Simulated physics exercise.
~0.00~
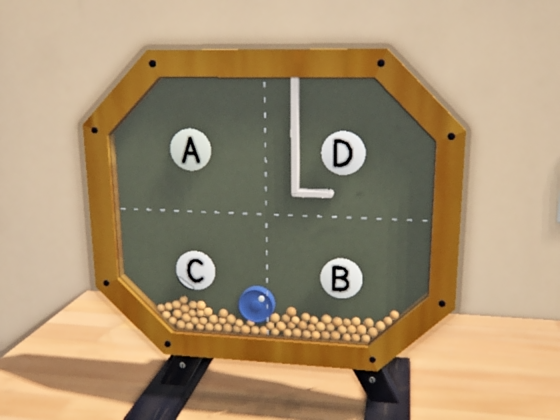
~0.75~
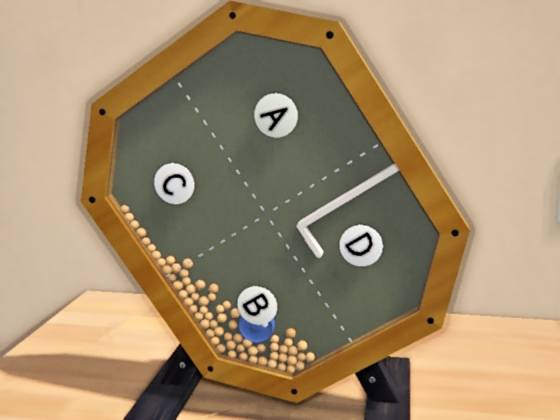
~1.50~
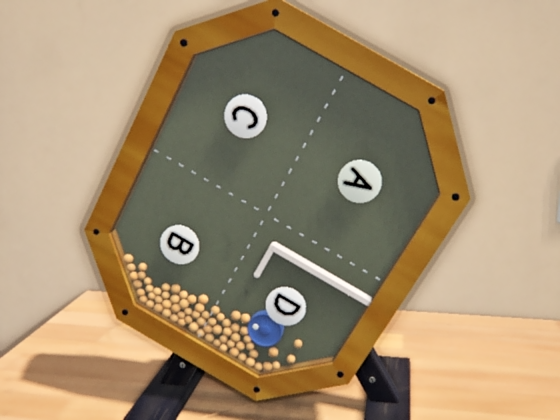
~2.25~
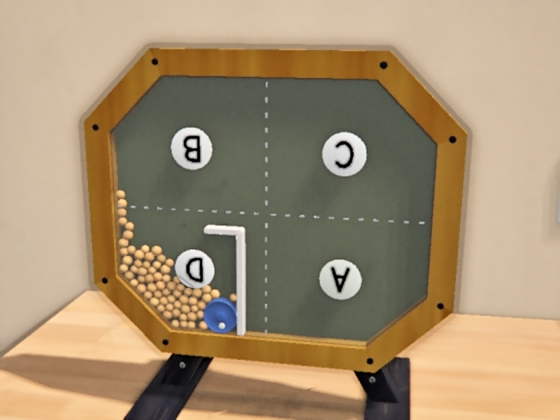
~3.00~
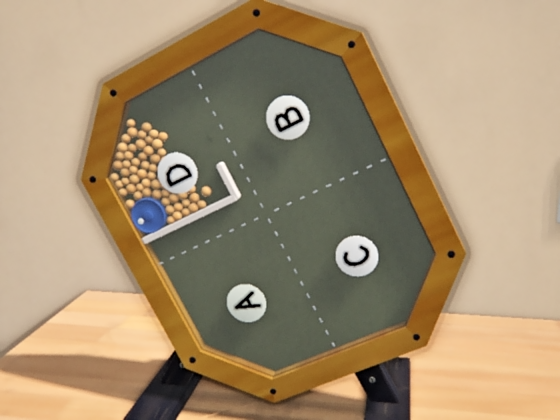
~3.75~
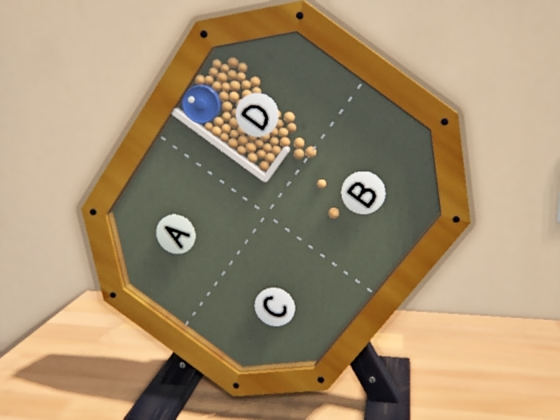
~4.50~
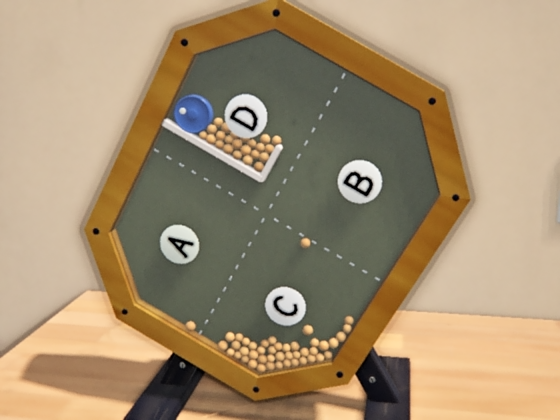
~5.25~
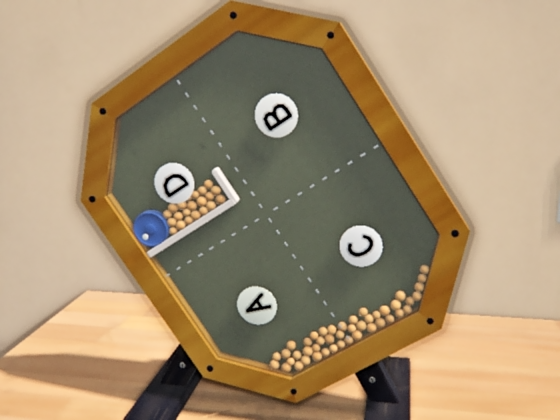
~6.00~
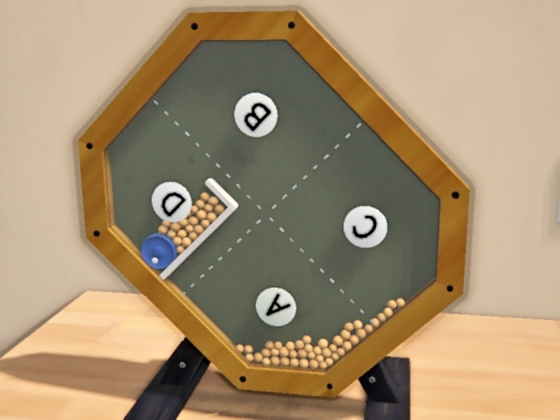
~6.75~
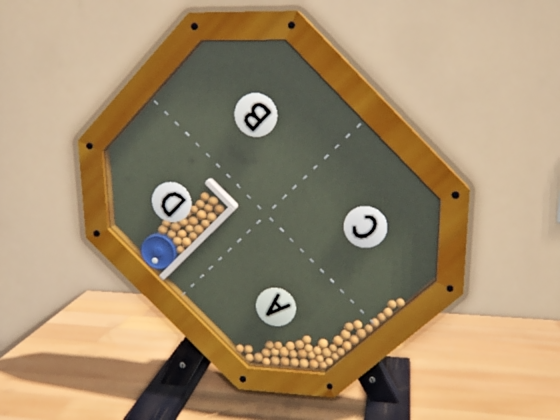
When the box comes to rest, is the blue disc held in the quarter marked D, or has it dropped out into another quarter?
The blue disc is held in the quarter marked D, resting against the white ledge with some of the beads.
The video shows an eight-sided wooden-framed box on a stand turning clockwise, its beads and blue disc gathering in quarter D, before many beads spill out. It then swings partway back and stops, with beads along the bottom and the disc and remaining beads beside D's white ledge.
